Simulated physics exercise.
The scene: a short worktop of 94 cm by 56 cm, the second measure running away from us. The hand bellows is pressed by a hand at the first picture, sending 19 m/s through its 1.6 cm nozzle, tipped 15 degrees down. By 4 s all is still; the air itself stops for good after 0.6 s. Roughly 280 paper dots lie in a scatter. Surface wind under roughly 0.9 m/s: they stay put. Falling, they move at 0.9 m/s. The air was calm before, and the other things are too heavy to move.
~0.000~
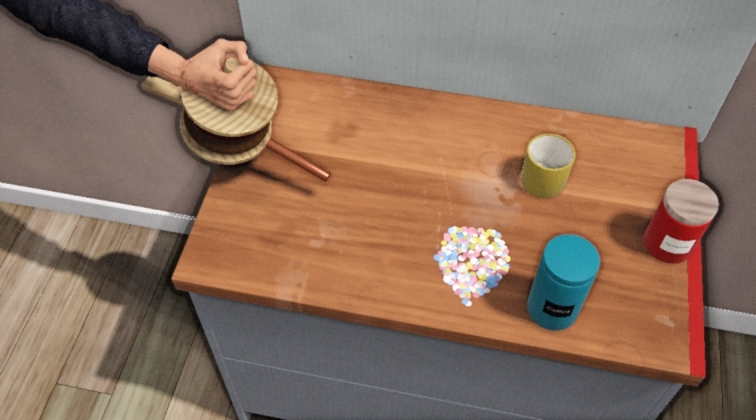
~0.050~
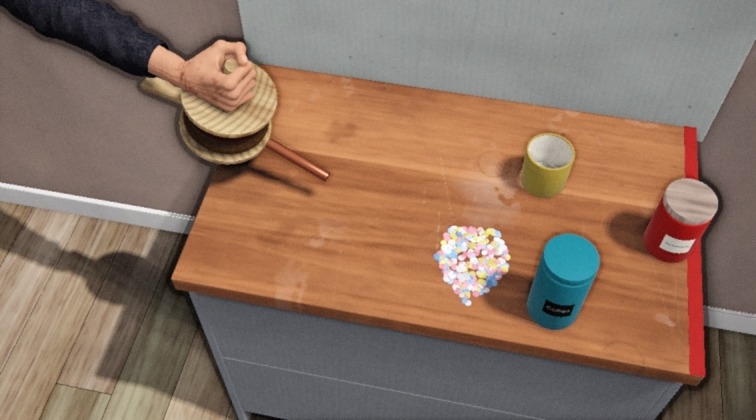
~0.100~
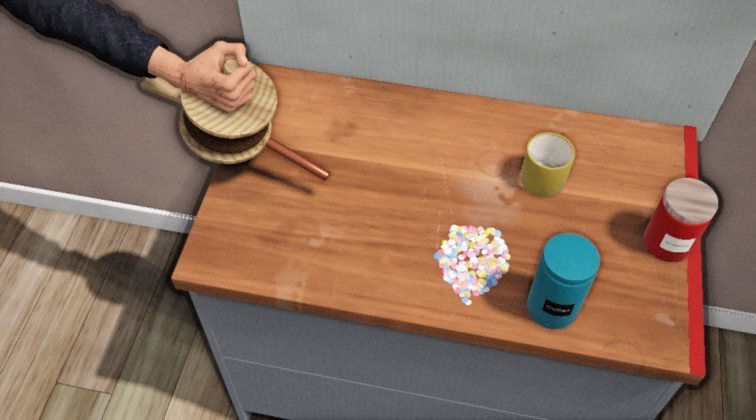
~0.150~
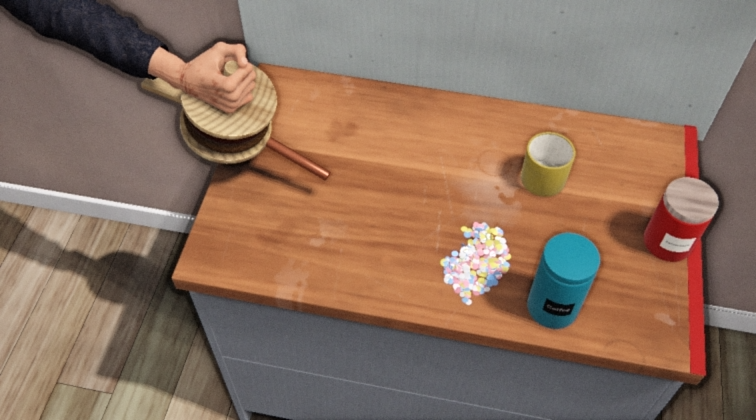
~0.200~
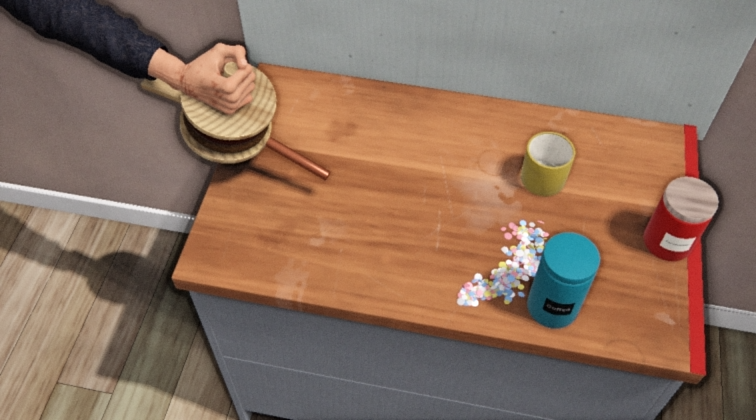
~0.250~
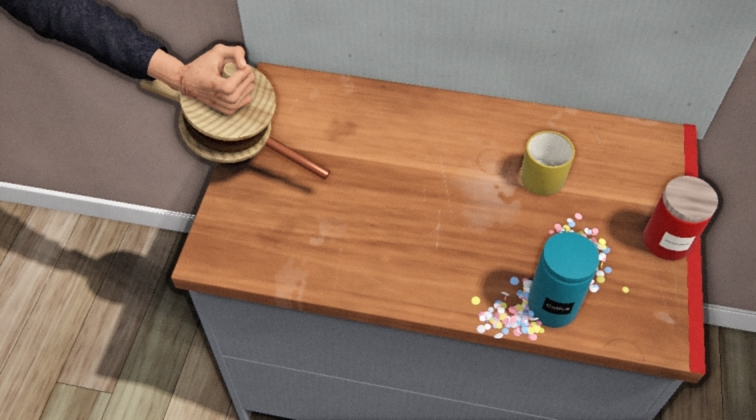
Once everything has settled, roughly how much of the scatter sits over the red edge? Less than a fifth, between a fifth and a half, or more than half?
Of the scatter, between a fifth and a half sits there.
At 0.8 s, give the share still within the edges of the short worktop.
Roughly 15 per cent.
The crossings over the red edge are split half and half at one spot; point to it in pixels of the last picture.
The halfway point of the crossings is around (703, 308) in the last picture.
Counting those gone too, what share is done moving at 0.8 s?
It comes to some 90 per cent.
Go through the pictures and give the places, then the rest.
In the first picture, the middle of the paper dots is near (474, 261), none has stirred yet and the mouth of the hand bellows is at (328, 178).
In the second picture, the middle of the paper dots is near (474, 261), none has stirred yet and the red edge is centred on (700, 239).
In the third picture, the middle of the paper dots is near (474, 260), none has stirred yet, the top of a jar is at (572, 256) and the top of a mug is at (551, 151).
In the fourth picture, the middle of the paper dots is near (477, 262), the farthest in sight from the hand bellows is at (504, 270) and about 15 % have left their places.
In the fifth picture, the middle of the paper dots is near (510, 274), the farthest in sight from the hand bellows is at (545, 235) and about 85 % have left their places.
In the sixth picture, the middle of the paper dots is near (542, 279), the farthest in sight from the hand bellows is at (625, 290) and all have left their places.
After 0.8 s the count stands so, 35 % are over the red edge; the middle of those left on the top is near (653, 203).
After 1.3 s the count stands so, 35 % are over the red edge.
After 2.2 s the count stands so, 35 % are over the red edge.
After 4.0 s, at the end, 35 % are over the red edge.
